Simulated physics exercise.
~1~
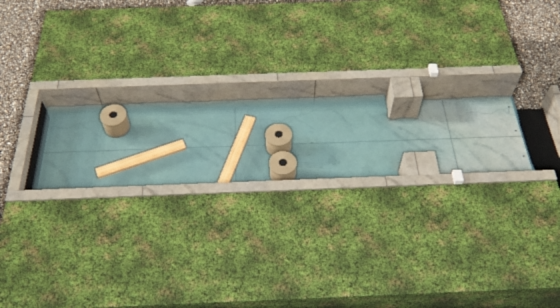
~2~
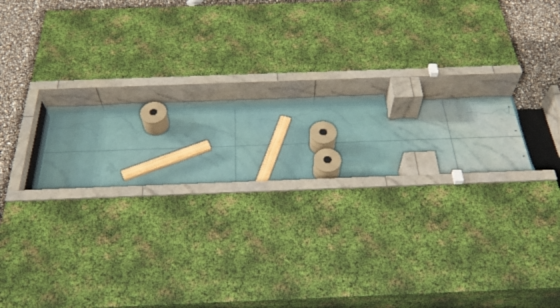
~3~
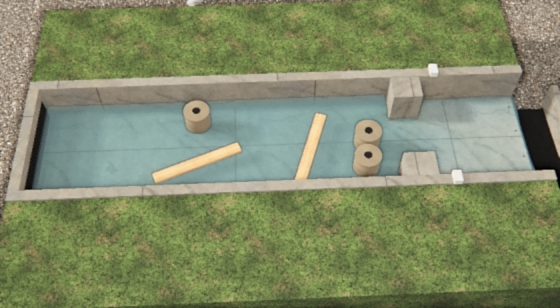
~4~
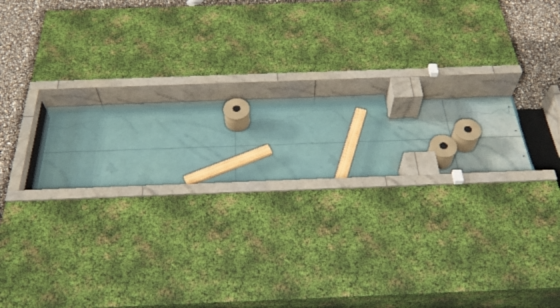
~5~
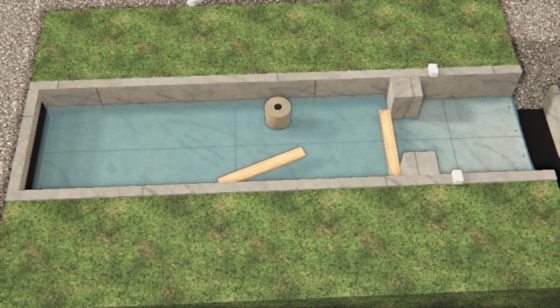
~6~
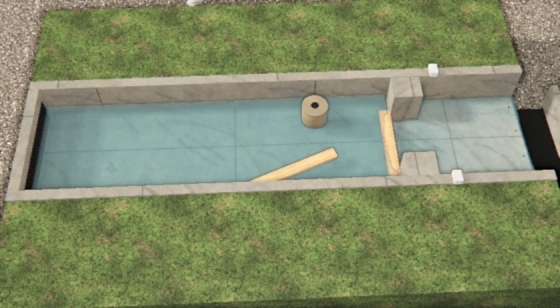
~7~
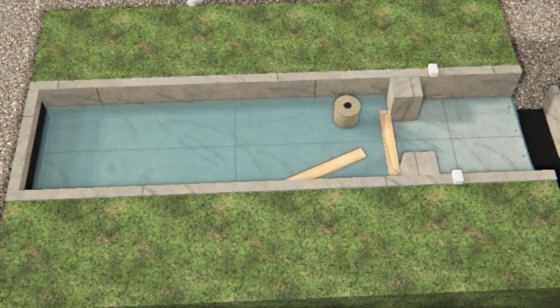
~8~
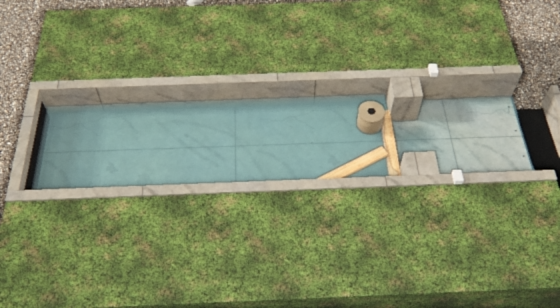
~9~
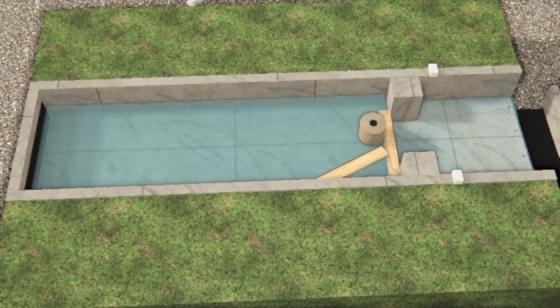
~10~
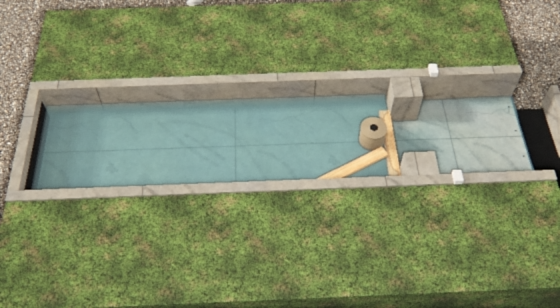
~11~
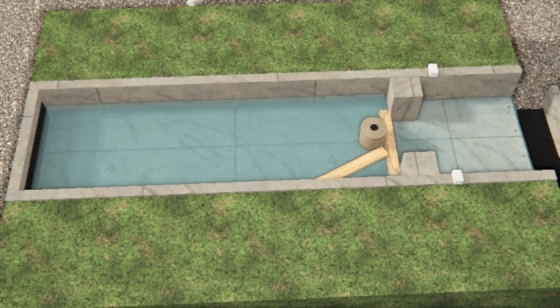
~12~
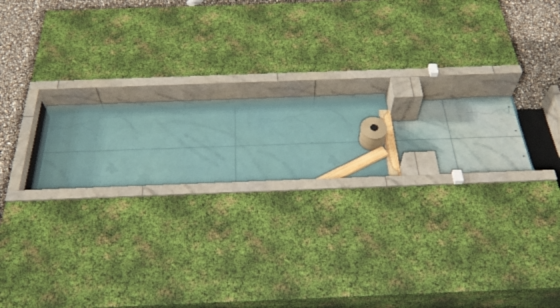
A long stone-walled channel of shallow blue water lies between two strips of green grass, seen from above at a slant. Three round tan tubs and two pale wooden planks drift steadily right toward a gap between two grey blocks. The two tubs in front slip through the gap, pass the small white posts and disappear from view. The leading plank then lodges across the opening. The second plank and the last tub drift up behind it, the tub sliding slightly down along the plank. All three finish jammed together and still at the gap.
